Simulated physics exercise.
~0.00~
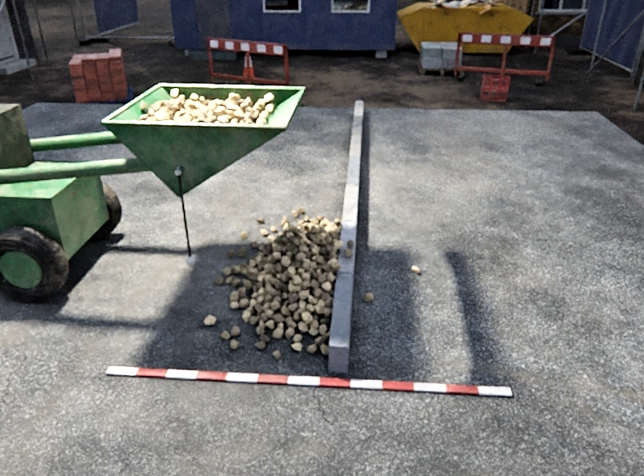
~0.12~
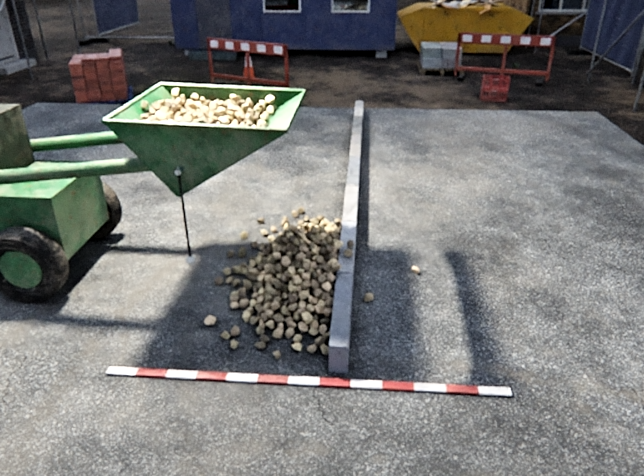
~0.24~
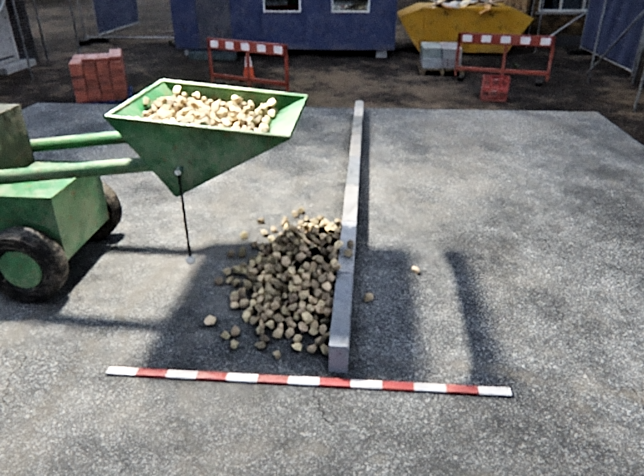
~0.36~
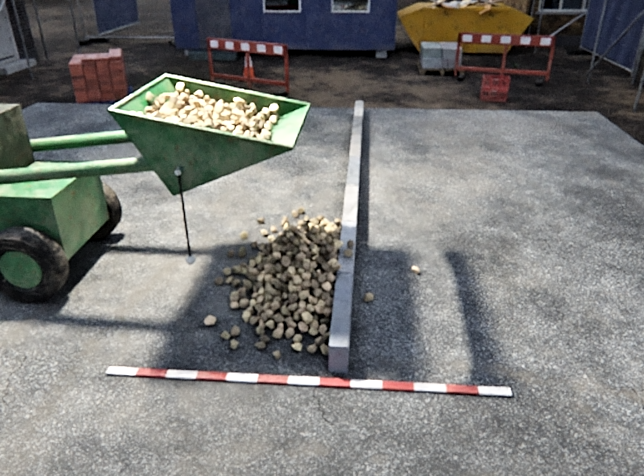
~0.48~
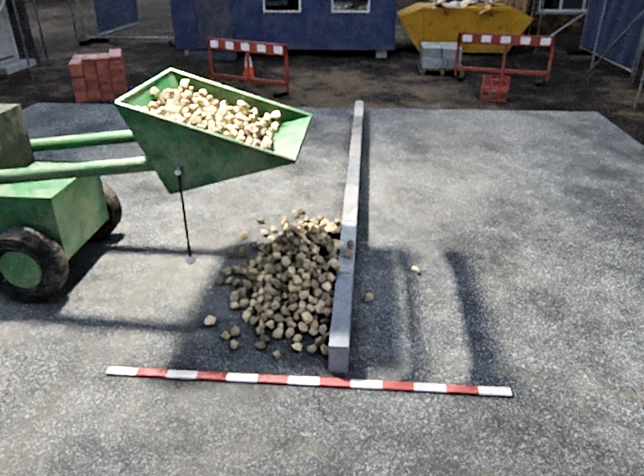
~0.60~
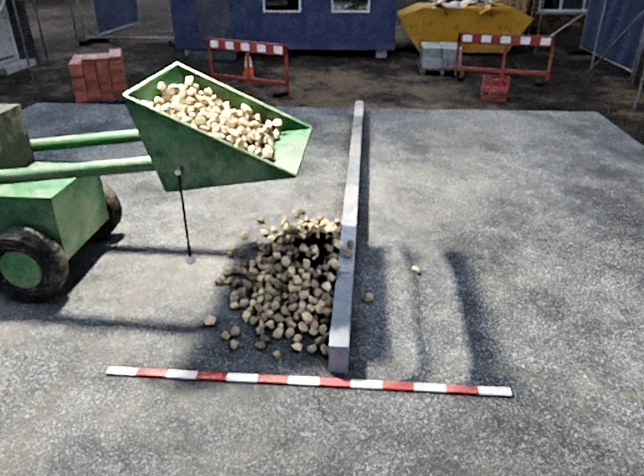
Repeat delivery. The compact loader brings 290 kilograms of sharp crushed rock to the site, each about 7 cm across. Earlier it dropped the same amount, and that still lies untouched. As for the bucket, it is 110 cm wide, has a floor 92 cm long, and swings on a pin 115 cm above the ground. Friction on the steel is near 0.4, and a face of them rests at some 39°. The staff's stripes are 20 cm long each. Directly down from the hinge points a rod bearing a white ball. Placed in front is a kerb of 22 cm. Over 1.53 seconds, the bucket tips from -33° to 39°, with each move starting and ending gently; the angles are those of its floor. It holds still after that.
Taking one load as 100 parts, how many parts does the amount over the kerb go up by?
9 parts.
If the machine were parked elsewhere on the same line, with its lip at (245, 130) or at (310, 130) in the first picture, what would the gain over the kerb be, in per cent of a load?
Roughly 0 and 30 per cent, in that order.
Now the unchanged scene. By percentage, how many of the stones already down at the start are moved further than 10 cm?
Roughly 0 percent.
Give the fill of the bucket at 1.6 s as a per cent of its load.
About 65 per cent.
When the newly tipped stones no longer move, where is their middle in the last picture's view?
I'd put their centre close to (308, 252).
After 1.1 s the floor is at 28°; in per cent of one load, 100 in the bucket, 100 on this side of the kerb; the foremost stones are at (354, 255).
After 1.6 s the floor is at 39°; in per cent of one load, 64 in the bucket, 136 on this side of the kerb; the foremost stones are at (354, 257).
After 2.0 s the floor is at 39°; in per cent of one load, 16 in the bucket, 181 on this side of the kerb, 3 over the kerb; the foremost stones are at (380, 262).
After 4.5 s the floor is at 39°; in per cent of one load, 0 in the bucket, 191 on this side of the kerb, 9 over the kerb; the foremost stones are at (419, 274). Net gain over the kerb, 9.
